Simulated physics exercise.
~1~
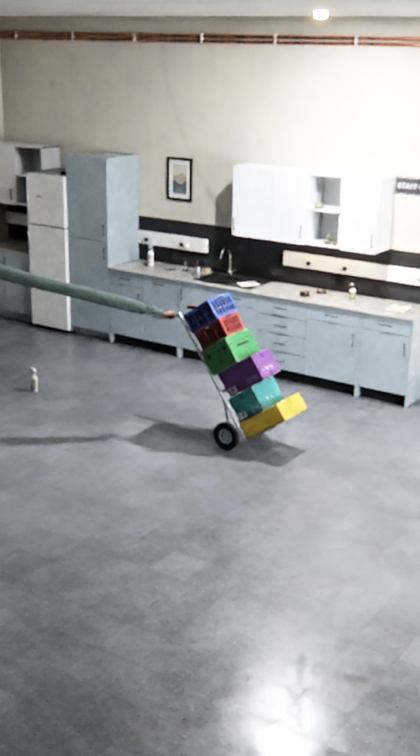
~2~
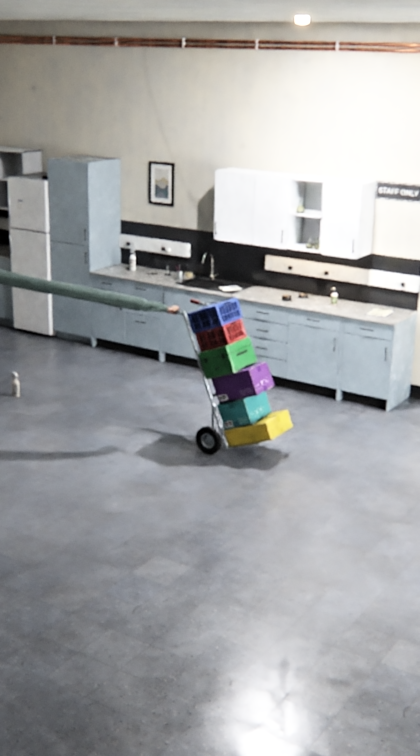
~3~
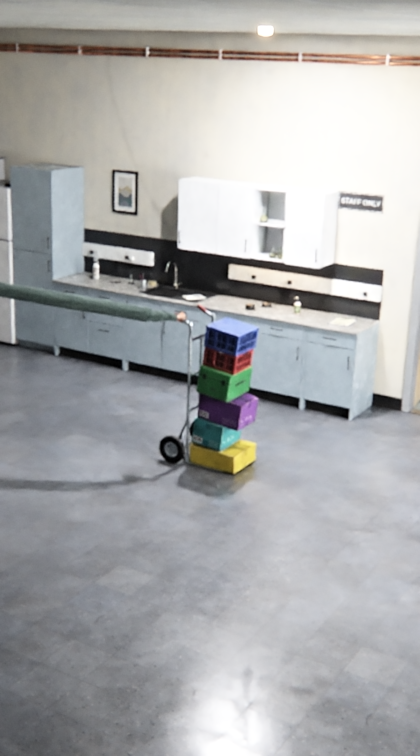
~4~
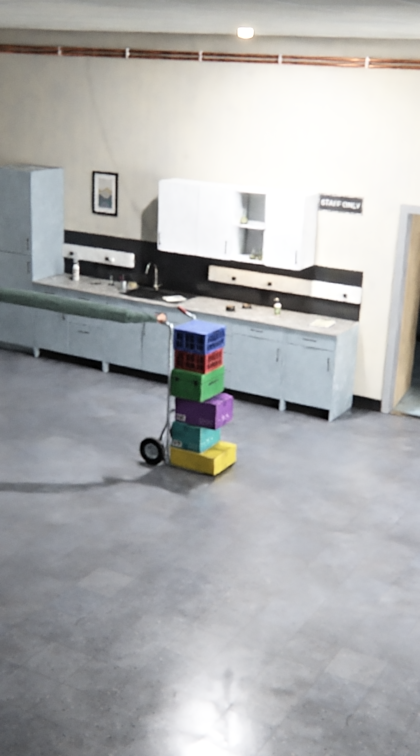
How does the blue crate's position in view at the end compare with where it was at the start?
At the end the blue crate is slightly lower and a little further left in view than at the start. It sits on top of an upright stack instead of a leaning one.
Kitchen area with a long green arm tipping a leaning hand truck upright, its six stacked coloured boxes staying piled up.
